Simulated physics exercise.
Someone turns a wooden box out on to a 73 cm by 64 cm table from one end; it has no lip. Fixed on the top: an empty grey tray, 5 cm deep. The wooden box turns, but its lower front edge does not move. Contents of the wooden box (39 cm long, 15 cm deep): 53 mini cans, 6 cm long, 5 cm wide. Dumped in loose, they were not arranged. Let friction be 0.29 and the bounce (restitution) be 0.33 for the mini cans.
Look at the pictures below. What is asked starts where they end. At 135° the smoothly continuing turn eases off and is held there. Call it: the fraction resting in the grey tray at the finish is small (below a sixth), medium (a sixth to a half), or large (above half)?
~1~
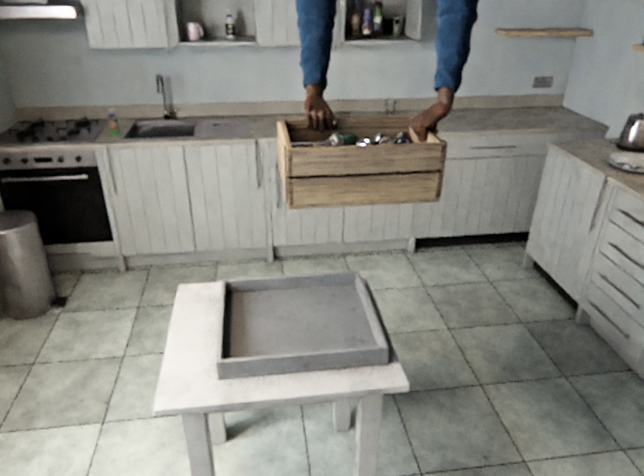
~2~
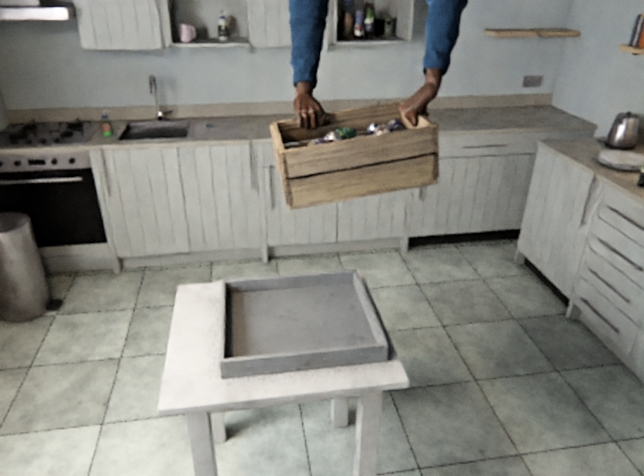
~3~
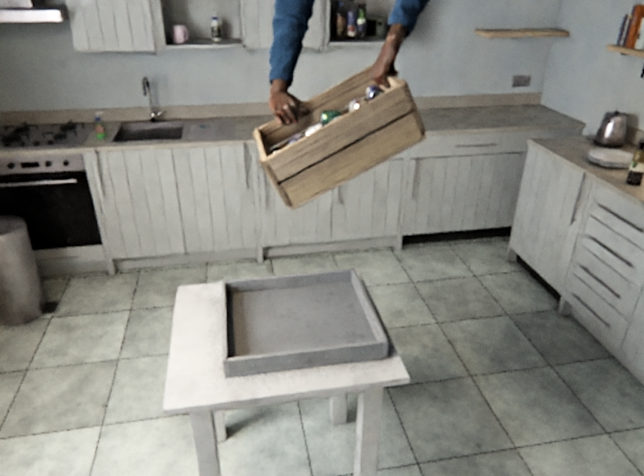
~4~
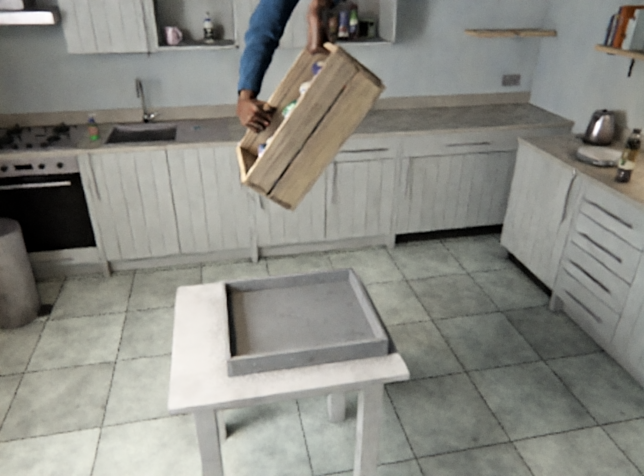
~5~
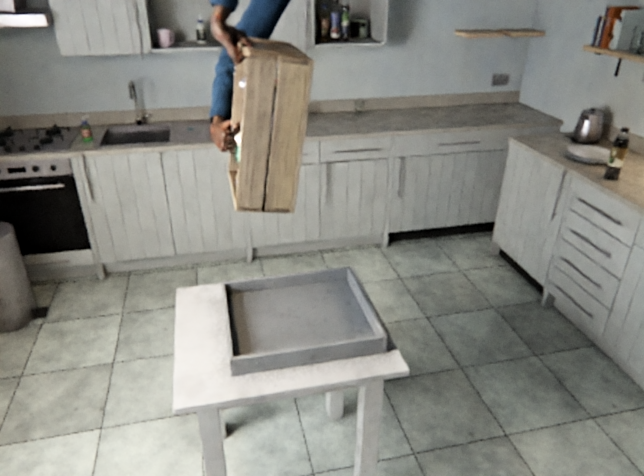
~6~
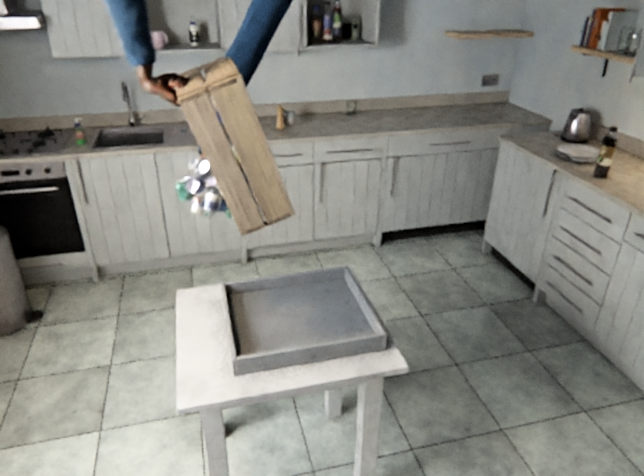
Small, below a sixth.
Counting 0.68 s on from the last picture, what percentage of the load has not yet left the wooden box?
Still inside: Around 0 percent.
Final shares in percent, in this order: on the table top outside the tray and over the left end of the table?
Roughly 10 and 85 per cent.
Then, 0.30 s after the last picture, tilt 134°; 2 still in the wooden box, 19 on the table top outside the tray, 14 over the left end of the table and 18 in the air.
Then, 0.68 s after the last picture, tilt 135°; 14 on the table top outside the tray and 39 over the left end of the table.
Then, 1.22 s after the last picture, tilt 135°; 7 on the table top outside the tray, 44 over the left end of the table and 2 over the table's other edges.
Final count (1.90 s after the last picture), 5 on the table top outside the tray, 45 over the left end of the table and 3 over the table's other edges. Asked share, 0 of 53, 0 per cent.
